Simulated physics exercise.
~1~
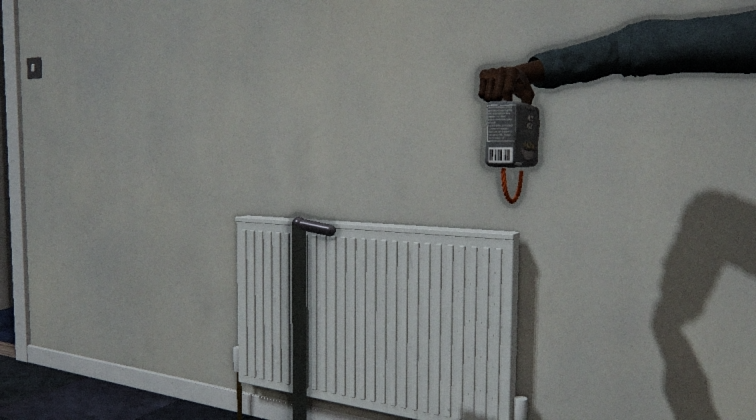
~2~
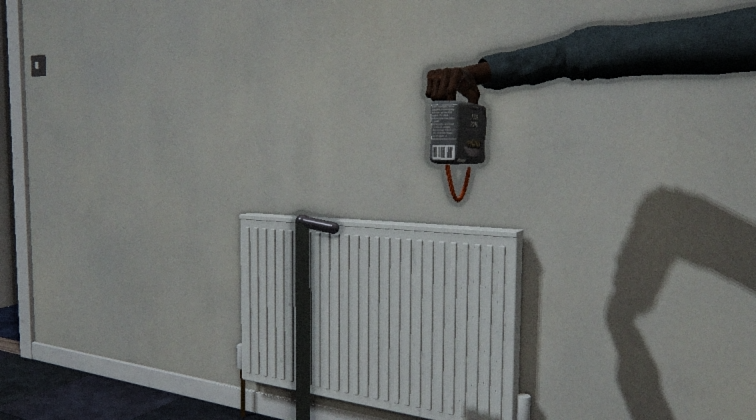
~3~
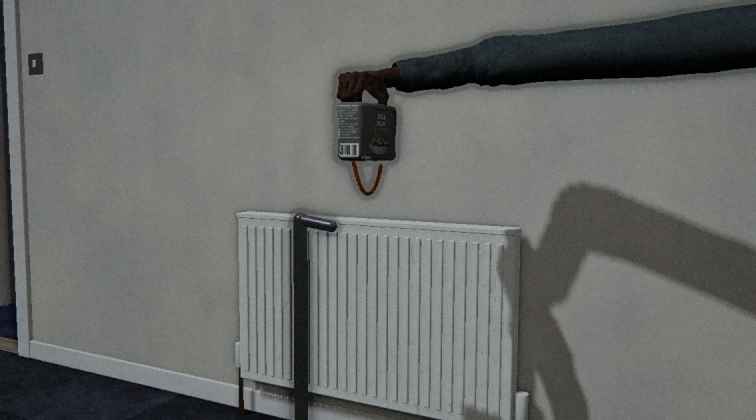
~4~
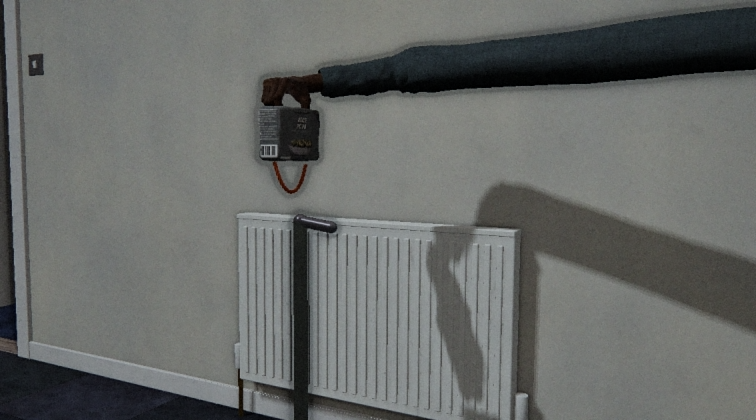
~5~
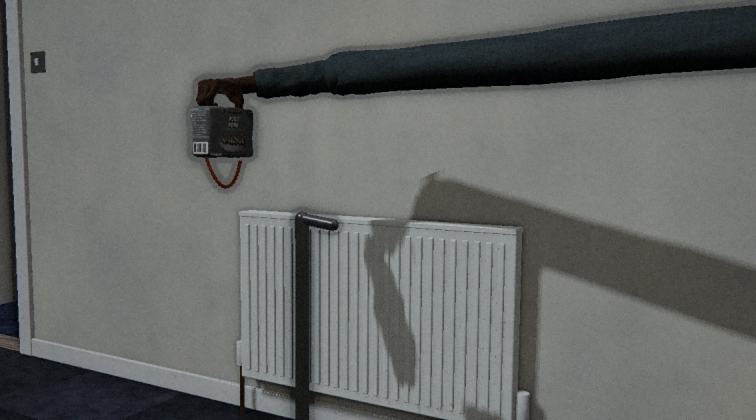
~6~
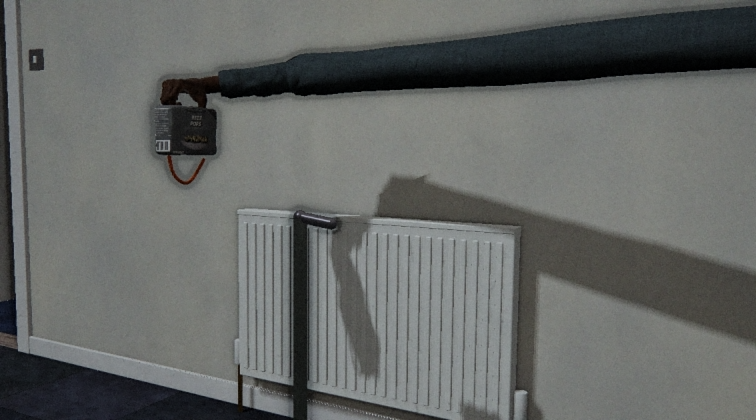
An arm carries a grey pouch leftward over a dark stand, passing clear of it.
